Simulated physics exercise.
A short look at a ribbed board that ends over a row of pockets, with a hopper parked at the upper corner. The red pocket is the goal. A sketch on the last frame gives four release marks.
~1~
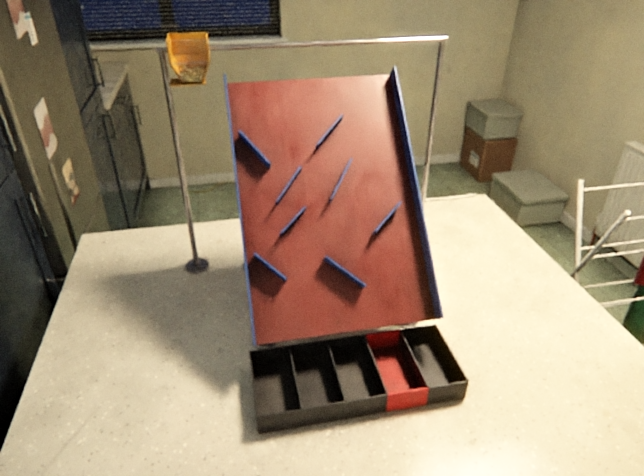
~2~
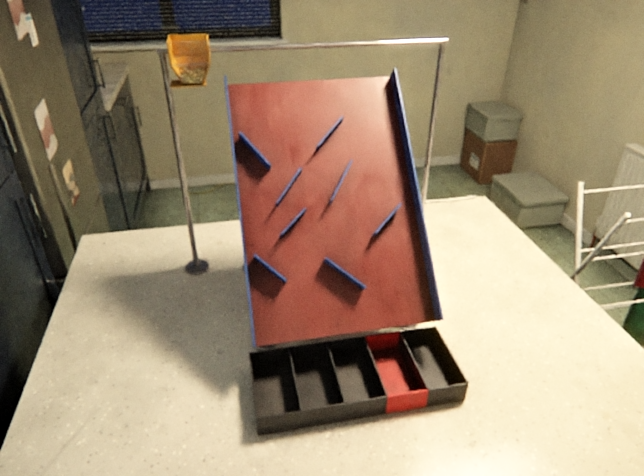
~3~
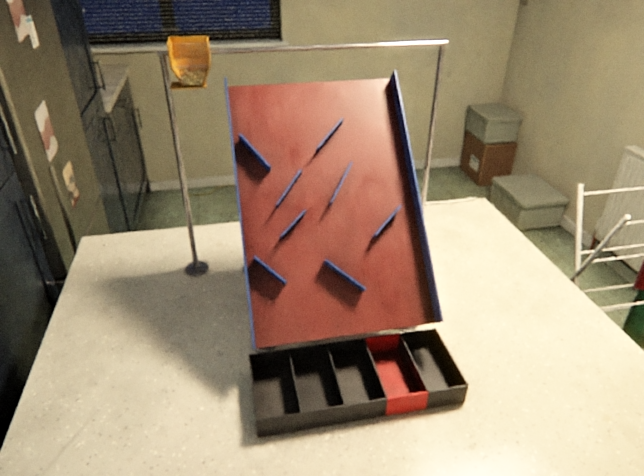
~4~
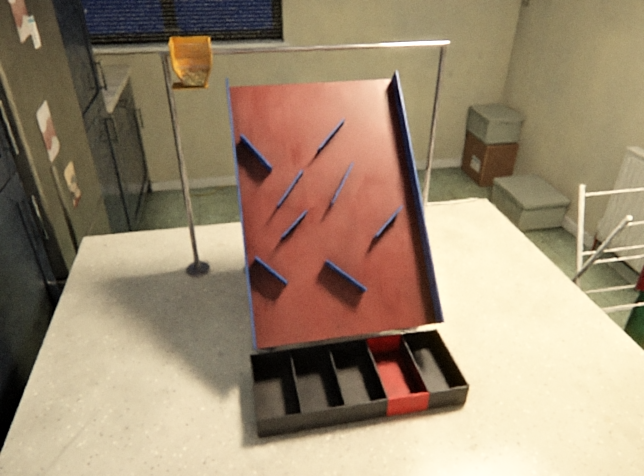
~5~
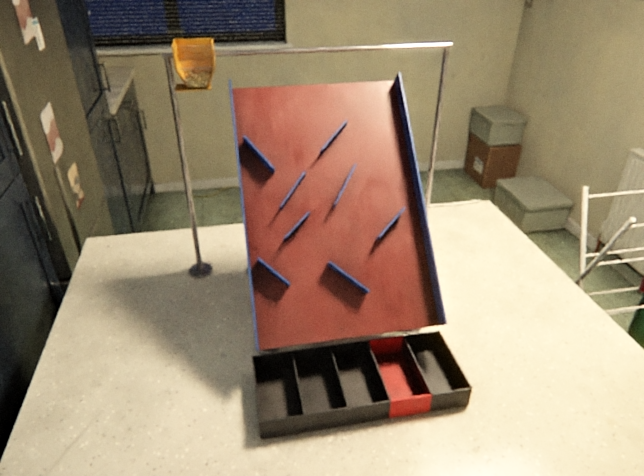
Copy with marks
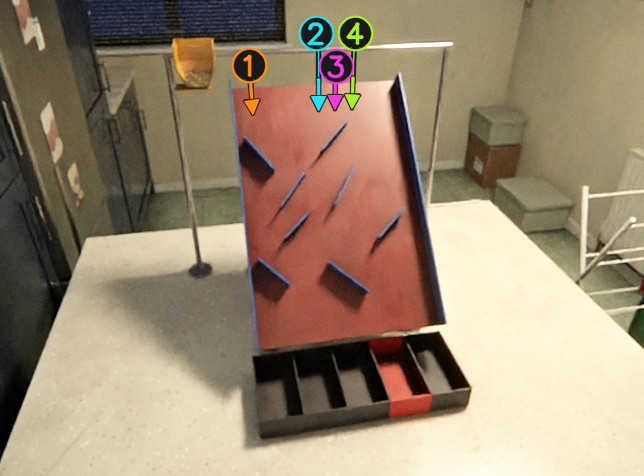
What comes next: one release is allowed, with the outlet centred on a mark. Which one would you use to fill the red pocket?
4.
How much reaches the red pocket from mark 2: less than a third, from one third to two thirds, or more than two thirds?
Mark 2 gives less than a third.
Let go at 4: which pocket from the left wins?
The fourth from the left.
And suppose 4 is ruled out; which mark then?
That is mark 3.
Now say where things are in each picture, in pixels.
In the first picture, hopper at (192, 73), soya beans, door shut.
In the second picture, ribs (240, 132) to (270, 165), (318, 146) to (343, 116), (277, 203) to (301, 168).
In the third picture, ribs (331, 202) to (352, 162), (281, 236) to (306, 210), (376, 235) to (401, 205).
In the fourth picture, ribs (255, 256) to (287, 283), (327, 260) to (367, 290).
In the fifth picture, red pocket at (410, 405), number 4 of 5 from the left.
On the marked copy, mark 1 meets the board at (252, 109); mark 2 meets the board at (318, 105); mark 3 meets the board at (334, 104); mark 4 meets the board at (352, 103).
For mark 1, a stray few in the red pocket, most in other pockets, a stray few held on the board, a small part outside the box.
For mark 2, a stray few in the red pocket, most in other pockets, about a quarter outside the box.
For mark 3, about a quarter in the red pocket, about two thirds in other pockets, a small part outside the box.
For mark 4, about half in the red pocket, about a third in other pockets, a small part outside the box.
